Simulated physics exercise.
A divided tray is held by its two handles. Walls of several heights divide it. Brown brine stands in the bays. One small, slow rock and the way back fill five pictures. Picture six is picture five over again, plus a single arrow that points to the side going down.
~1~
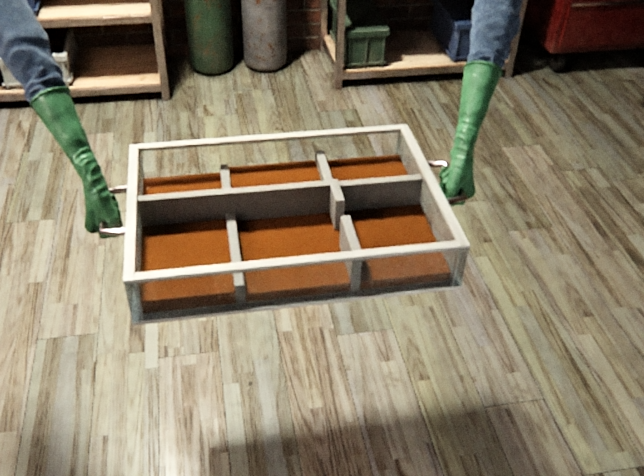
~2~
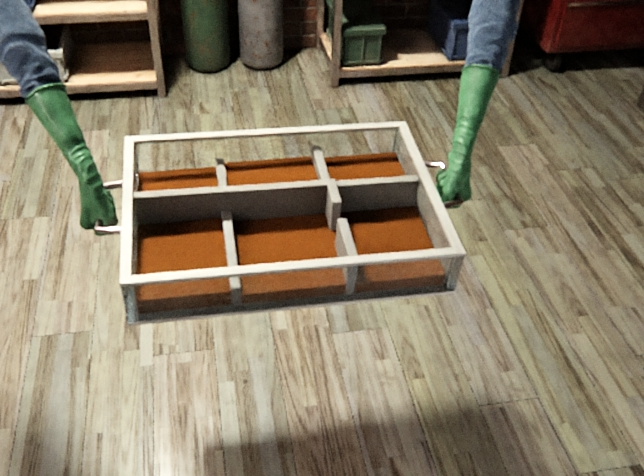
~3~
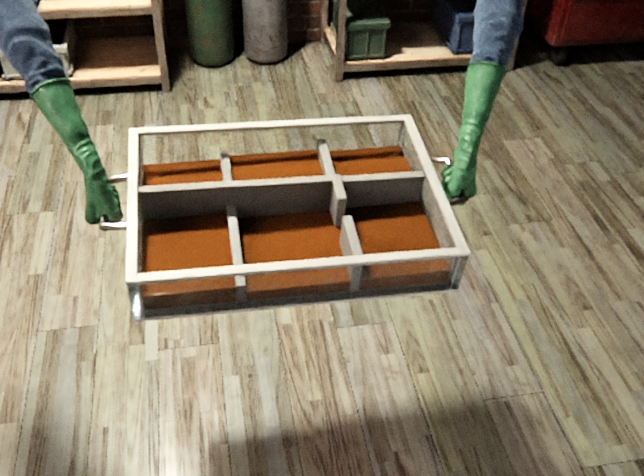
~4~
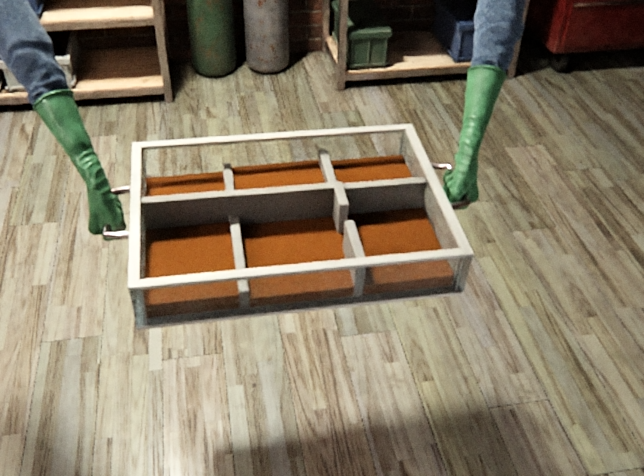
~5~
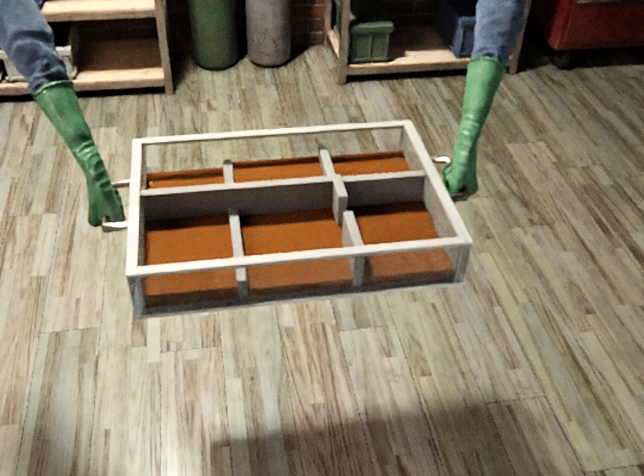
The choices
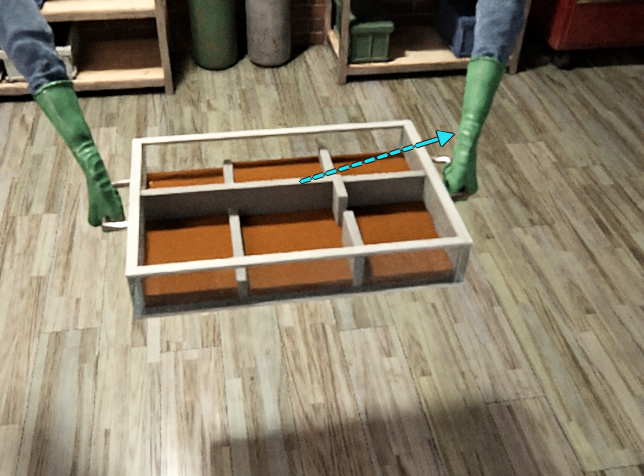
Two green-gloved hands grip the side handles of a pale-framed, clear-sided tray, tilting its near edge slightly down and then easing it back to level, while the brown liquid shifts faintly within its six bays. The view looks down from the front across a workshop floor of streaked, pale wooden planks, apparently steady throughout. Behind stand wooden shelves, green and grey cylinders, bins and a red cabinet at right.
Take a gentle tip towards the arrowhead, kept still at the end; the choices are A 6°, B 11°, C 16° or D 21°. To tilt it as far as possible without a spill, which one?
Tilt C just does it.
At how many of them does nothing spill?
Three of them.
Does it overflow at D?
Yes, that goes wrong.
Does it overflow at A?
No.
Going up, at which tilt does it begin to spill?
The answer is D.
The arrow ends at (448, 135).
With A, nothing spills; the front right bay holds the most.
With B, nothing spills; the front right bay holds the most.
With C, nothing spills; the front right bay holds the most.
With D, about 4 % goes over the rim.
